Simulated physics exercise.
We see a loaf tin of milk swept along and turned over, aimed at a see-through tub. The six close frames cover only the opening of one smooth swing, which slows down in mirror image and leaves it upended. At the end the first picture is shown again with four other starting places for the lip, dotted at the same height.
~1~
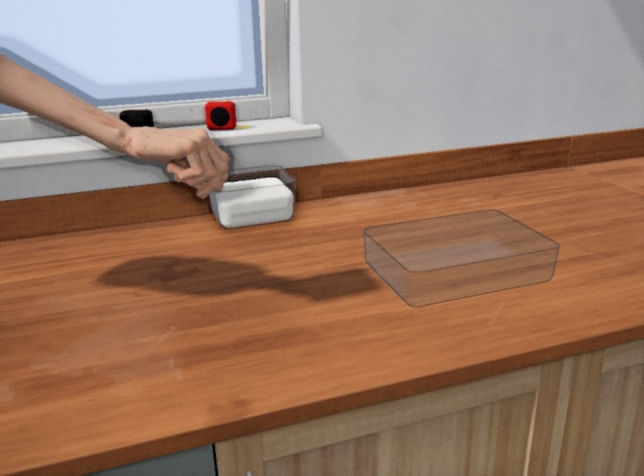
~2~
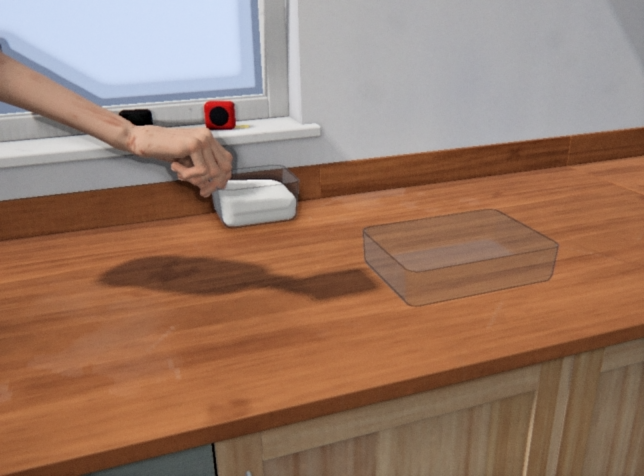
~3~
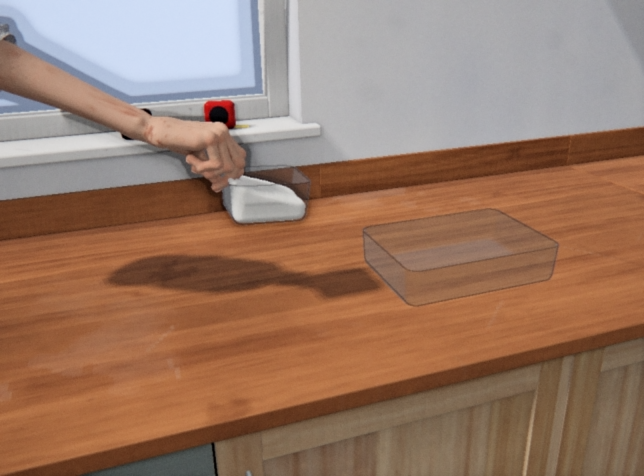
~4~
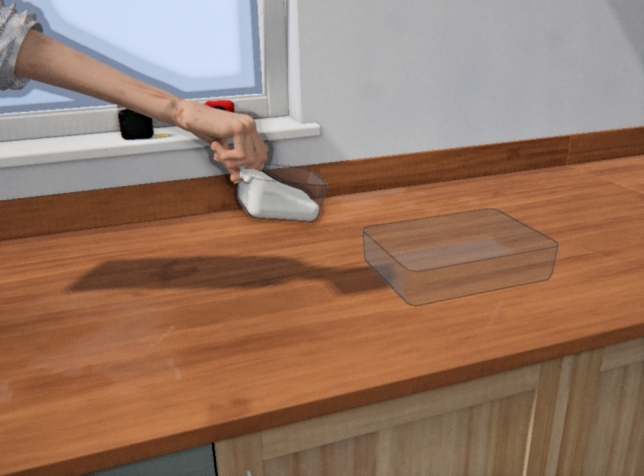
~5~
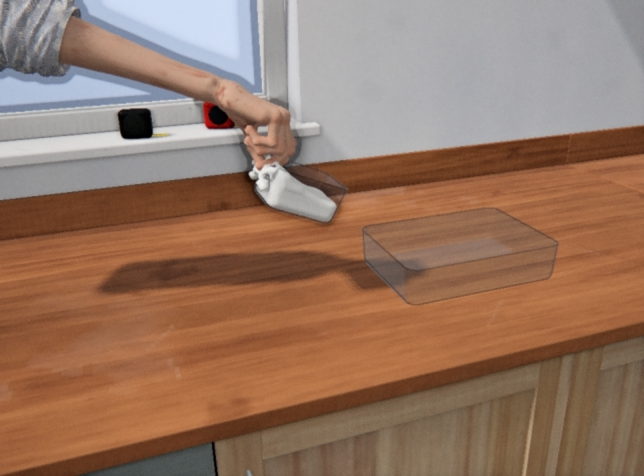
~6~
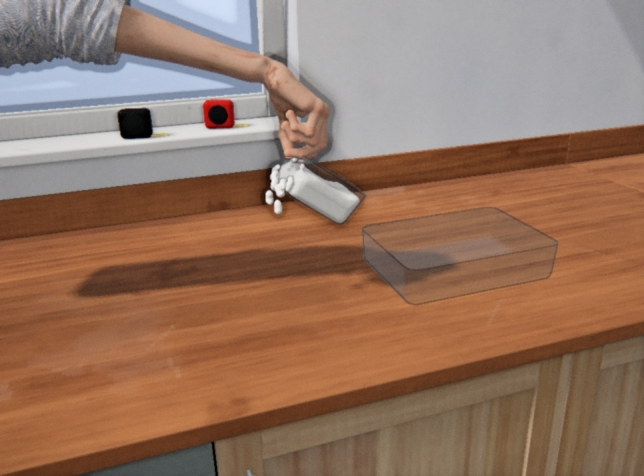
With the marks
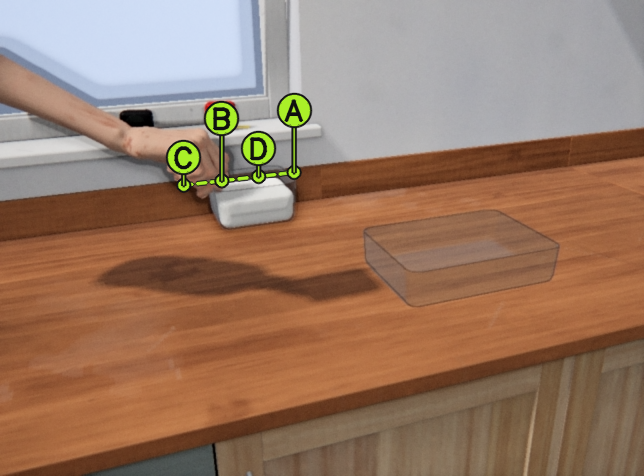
A small tin of milk sat upright by the window, then a hand drew it rightward along the wooden counter and tilted it increasingly, and white blobs came over its left rim, short of a see-through tub.
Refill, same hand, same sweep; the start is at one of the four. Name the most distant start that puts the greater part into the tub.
Choose B.
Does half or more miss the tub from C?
Yes.
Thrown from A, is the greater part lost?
No, not at all.
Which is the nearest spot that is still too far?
C.
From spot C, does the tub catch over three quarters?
No.
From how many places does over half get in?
Three of the four.
In lime, A at (294, 172); B at (221, 180); C at (183, 185); D at (258, 176).
For spot A, about 71 % lands in the tub, 5 % falls short and 24 % goes beside or beyond.
For spot B, about 65 % lands in the tub, 24 % falls short and 11 % goes beside or beyond.
For spot C, about 26 % lands in the tub, 68 % falls short and 7 % goes beside or beyond.
For spot D, about 70 % lands in the tub, 11 % falls short and 18 % goes beside or beyond.
